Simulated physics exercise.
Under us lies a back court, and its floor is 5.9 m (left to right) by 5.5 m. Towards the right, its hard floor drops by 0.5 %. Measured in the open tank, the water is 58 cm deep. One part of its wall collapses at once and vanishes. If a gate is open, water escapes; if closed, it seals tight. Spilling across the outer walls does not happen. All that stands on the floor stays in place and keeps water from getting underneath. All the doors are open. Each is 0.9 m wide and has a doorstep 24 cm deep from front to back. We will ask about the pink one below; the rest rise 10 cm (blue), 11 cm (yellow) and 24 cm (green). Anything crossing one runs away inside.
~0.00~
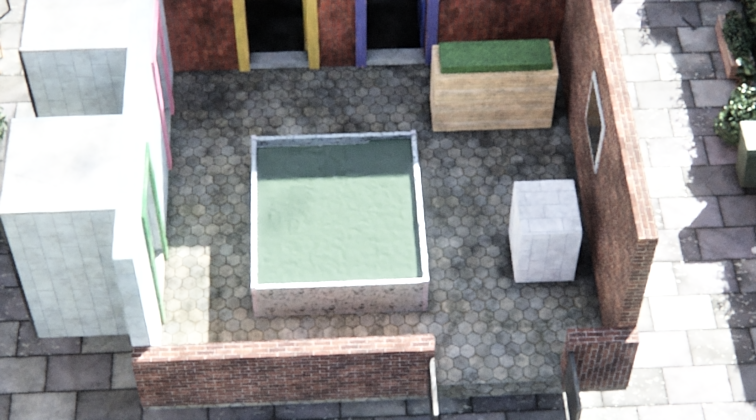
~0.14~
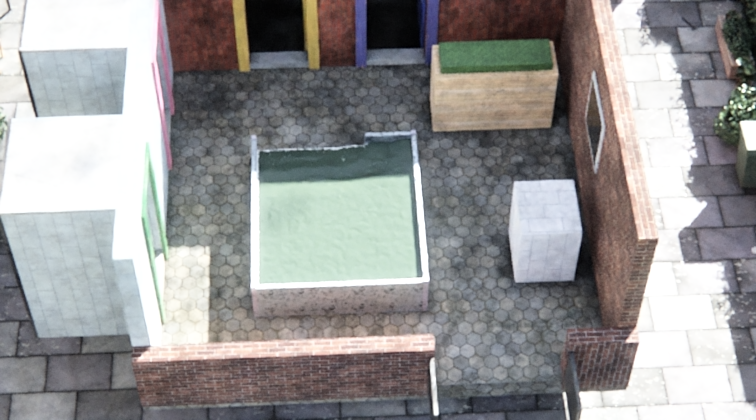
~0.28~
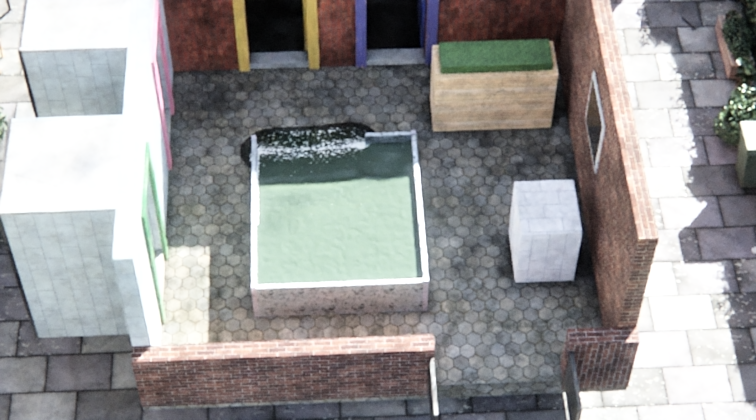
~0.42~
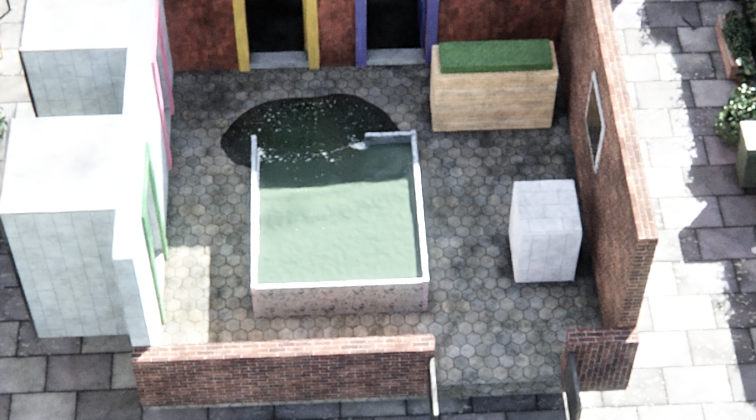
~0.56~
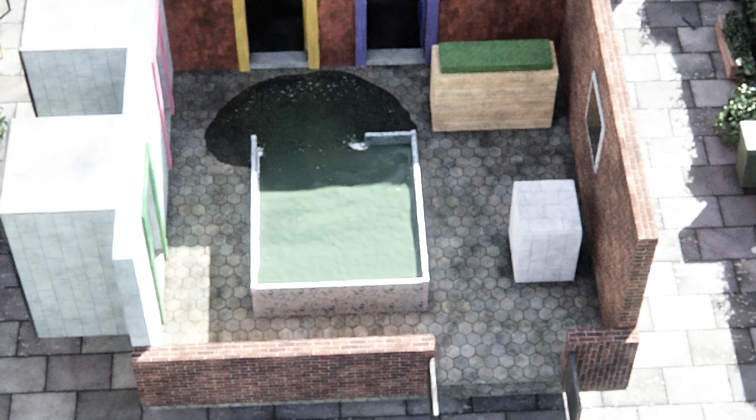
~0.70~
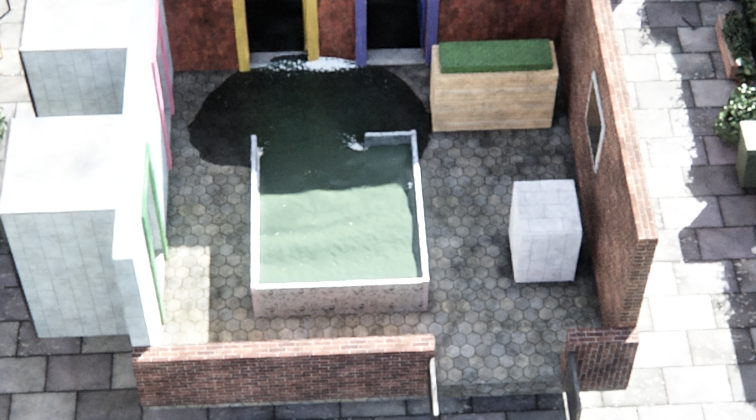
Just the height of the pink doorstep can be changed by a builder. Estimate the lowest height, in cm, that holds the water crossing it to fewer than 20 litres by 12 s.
My estimate is 12.5 cm.
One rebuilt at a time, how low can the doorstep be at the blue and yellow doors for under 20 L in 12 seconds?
Close to 18 cm (blue) and close to 33 cm (yellow).
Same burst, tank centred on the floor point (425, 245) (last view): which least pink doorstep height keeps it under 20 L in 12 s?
11.0 cm, give or take.
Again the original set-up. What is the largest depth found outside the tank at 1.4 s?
Up to some 36 centimetres, I'd say.
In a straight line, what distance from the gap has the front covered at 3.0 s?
Front distance: Approx. 4.2 m.
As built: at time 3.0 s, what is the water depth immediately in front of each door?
Depths in cm: Blue 18, yellow 31, pink 16, green 0.
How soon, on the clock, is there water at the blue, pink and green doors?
Blue = 0.8 s, pink = 1.1 s, green = 3.4 s.
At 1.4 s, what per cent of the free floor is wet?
Some 25 per cent is wet.
After 1.4 s water covers 25 % of the floor, deepest (36 cm) near (316, 71); 3 cm at the pink door, 0 litres in over its 16 cm doorstep.
After 3.0 s water covers 40 % of the floor, deepest (33 cm) near (174, 75); 16 cm at the pink door, 1 litre in over its 16 cm doorstep.
After 12.0 s water covers 95 % of the floor, deepest (12 cm) near (565, 154); 8 cm at the pink door, 6 litres in over its 16 cm doorstep.
At the pink door as built, the water arrived by 1.2 s and peaked near 18 cm at 3.8 s.
With a doorstep of 10 cm, 51 litres would have come in within the 12 s; with 14 cm, 12 litres. So under 20 litres takes about 12.5 cm.
